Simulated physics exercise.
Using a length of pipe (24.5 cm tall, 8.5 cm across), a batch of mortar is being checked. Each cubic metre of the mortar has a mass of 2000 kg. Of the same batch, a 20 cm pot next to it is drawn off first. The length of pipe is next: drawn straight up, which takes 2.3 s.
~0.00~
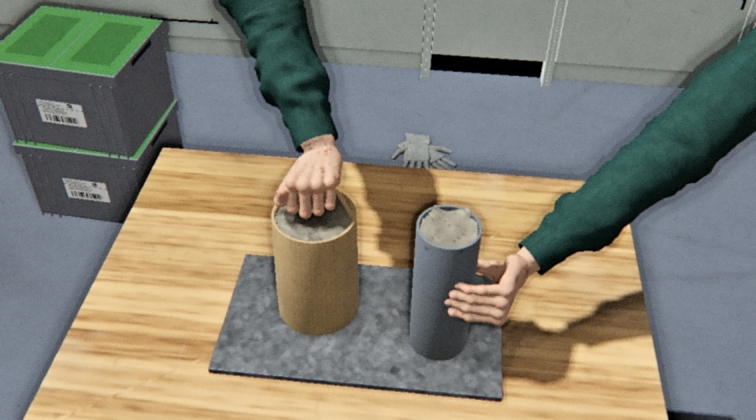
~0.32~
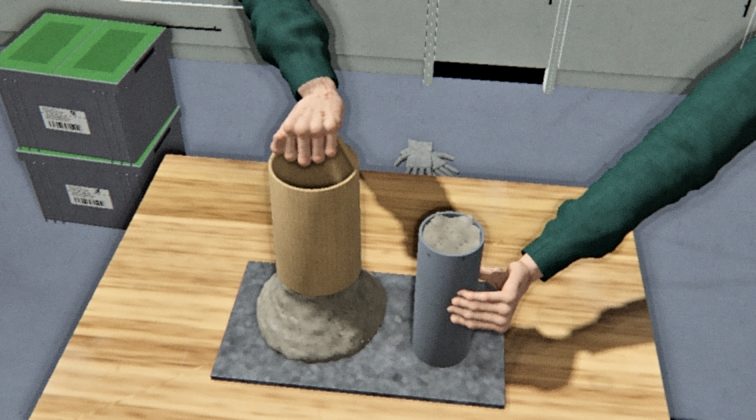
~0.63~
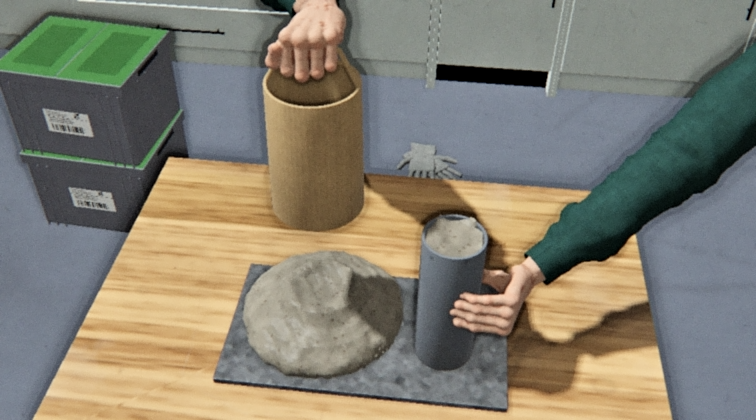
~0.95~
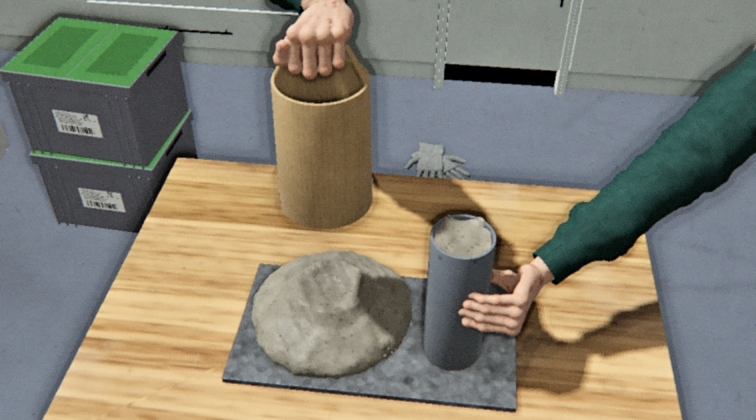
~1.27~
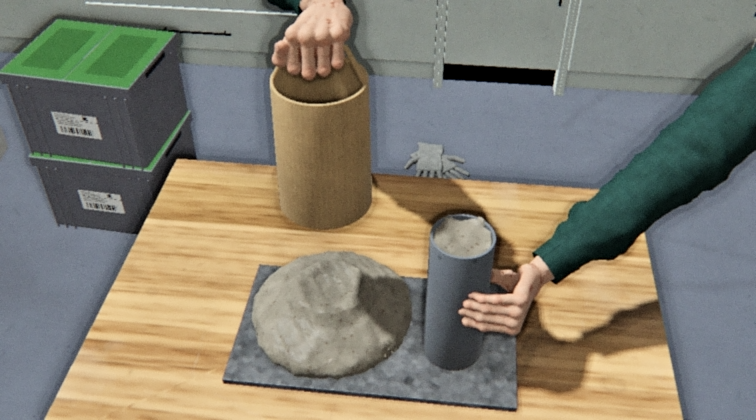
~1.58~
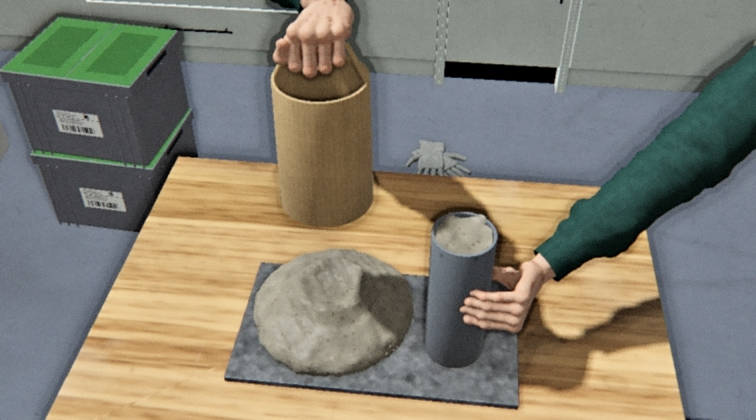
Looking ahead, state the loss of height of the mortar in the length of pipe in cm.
15 cm.
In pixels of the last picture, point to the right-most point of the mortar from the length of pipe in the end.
Location: About (515, 351).
After 2.2 s, the length of pipe is up 6.4 cm; the mortar has come down 7.5 cm to 17 cm and is 17 cm wide.
After 2.7 s, the length of pipe is up 15 cm; the mortar has come down 15 cm to 9.9 cm and is 20 cm wide.
After 3.3 s, the length of pipe is up 25 cm; the mortar has come down 15 cm to 9.9 cm and is 20 cm wide.
After 4.0 s, the length of pipe is clear; the mortar has come down 15 cm to 9.9 cm and is 20 cm wide.
After 4.5 s, at rest, the length of pipe is clear; the mortar has come down 15 cm to 9.8 cm and is 20 cm wide.
